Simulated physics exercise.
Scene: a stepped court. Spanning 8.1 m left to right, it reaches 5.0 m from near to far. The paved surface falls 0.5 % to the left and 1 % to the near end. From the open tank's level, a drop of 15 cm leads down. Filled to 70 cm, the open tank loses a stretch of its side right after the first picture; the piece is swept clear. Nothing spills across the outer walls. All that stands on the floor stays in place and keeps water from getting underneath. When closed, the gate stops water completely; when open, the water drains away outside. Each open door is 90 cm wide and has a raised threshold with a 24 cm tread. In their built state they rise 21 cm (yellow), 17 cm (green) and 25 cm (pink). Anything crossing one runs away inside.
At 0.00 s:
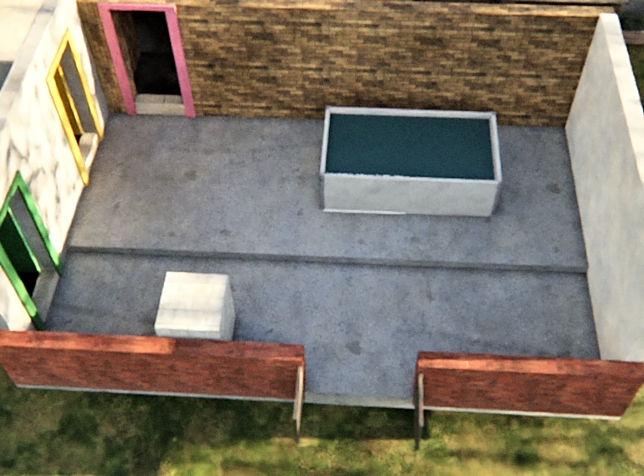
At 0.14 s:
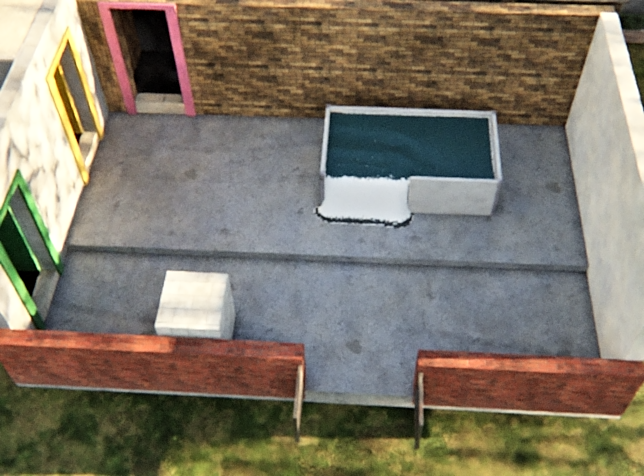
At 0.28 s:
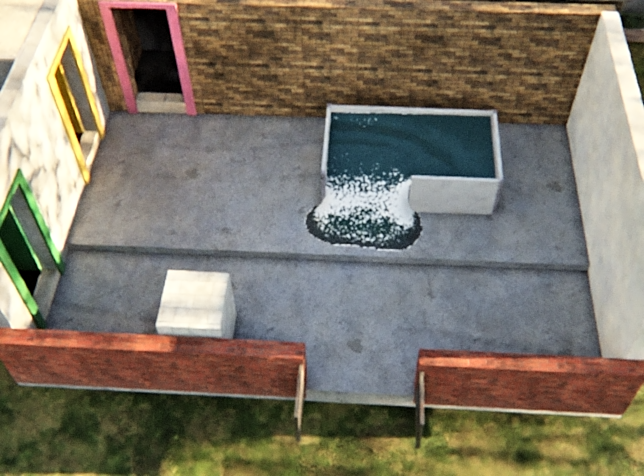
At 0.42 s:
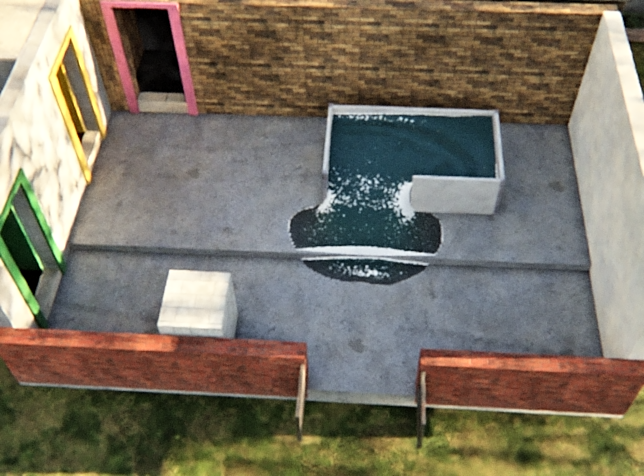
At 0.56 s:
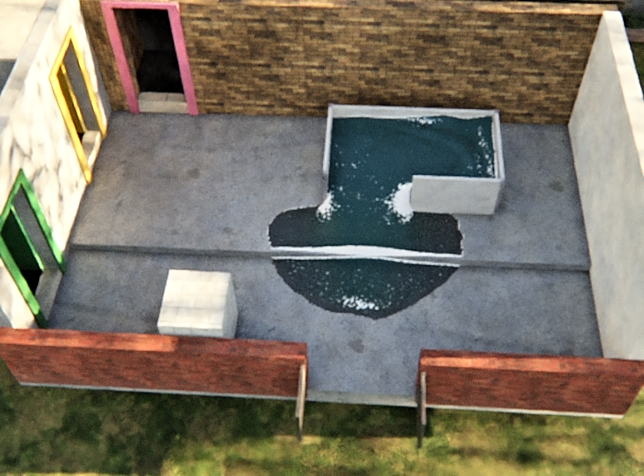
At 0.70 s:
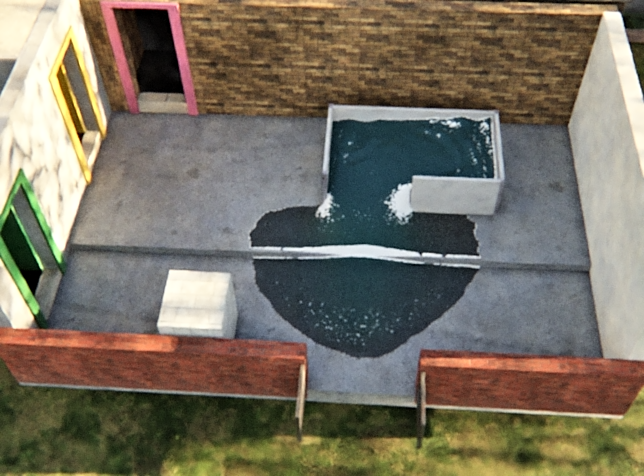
At first, dark water sits still in a white-walled open tank on a grey paved court. Then part of the tank's near side is gone, and water pours out in white foam, spreads across the upper floor, drops over the step and fans out over the lower paving toward the near end.
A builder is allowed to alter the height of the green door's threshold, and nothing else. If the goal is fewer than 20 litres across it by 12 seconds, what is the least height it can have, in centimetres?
The least height is roughly 11 cm.
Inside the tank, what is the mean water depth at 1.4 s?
Around 43 cm on average.
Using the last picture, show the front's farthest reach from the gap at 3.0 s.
Look about (35, 360) in the last picture.
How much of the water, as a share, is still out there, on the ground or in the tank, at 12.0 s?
Around 44 per cent of the water.
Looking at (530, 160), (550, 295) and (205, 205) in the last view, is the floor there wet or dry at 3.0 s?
Well, in sequence they're bone-dry, bone-dry and bone-dry.
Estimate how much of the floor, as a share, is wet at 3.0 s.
Wet share: Around 45 %.
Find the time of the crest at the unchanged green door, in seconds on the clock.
About 3.8 seconds.
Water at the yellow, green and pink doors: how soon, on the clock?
Yellow door not in the 12 s; green door 2.6 s; pink door not within the 12 s.
After 1.4 s water covers 30 % of the floor, deepest (34 cm) near (346, 219); it has not reached the green door.
After 3.0 s water covers 45 % of the floor, deepest (24 cm) near (298, 373); 13 cm at the green door, 0 litres in over its 17 cm threshold.
After 12.0 s water covers 50 % of the floor, deepest (12 cm) near (35, 360); 10 cm at the green door, 0 litres in over its 17 cm threshold.
At the green door as built, the water arrived by 2.6 s and peaked near 14 cm at 3.8 s.
Run again over the same 12 s with other heights there, 51 litres in over 9 cm, 6 litres over 12.5 cm. The limit of 20 litres is kept from about 11 cm up.
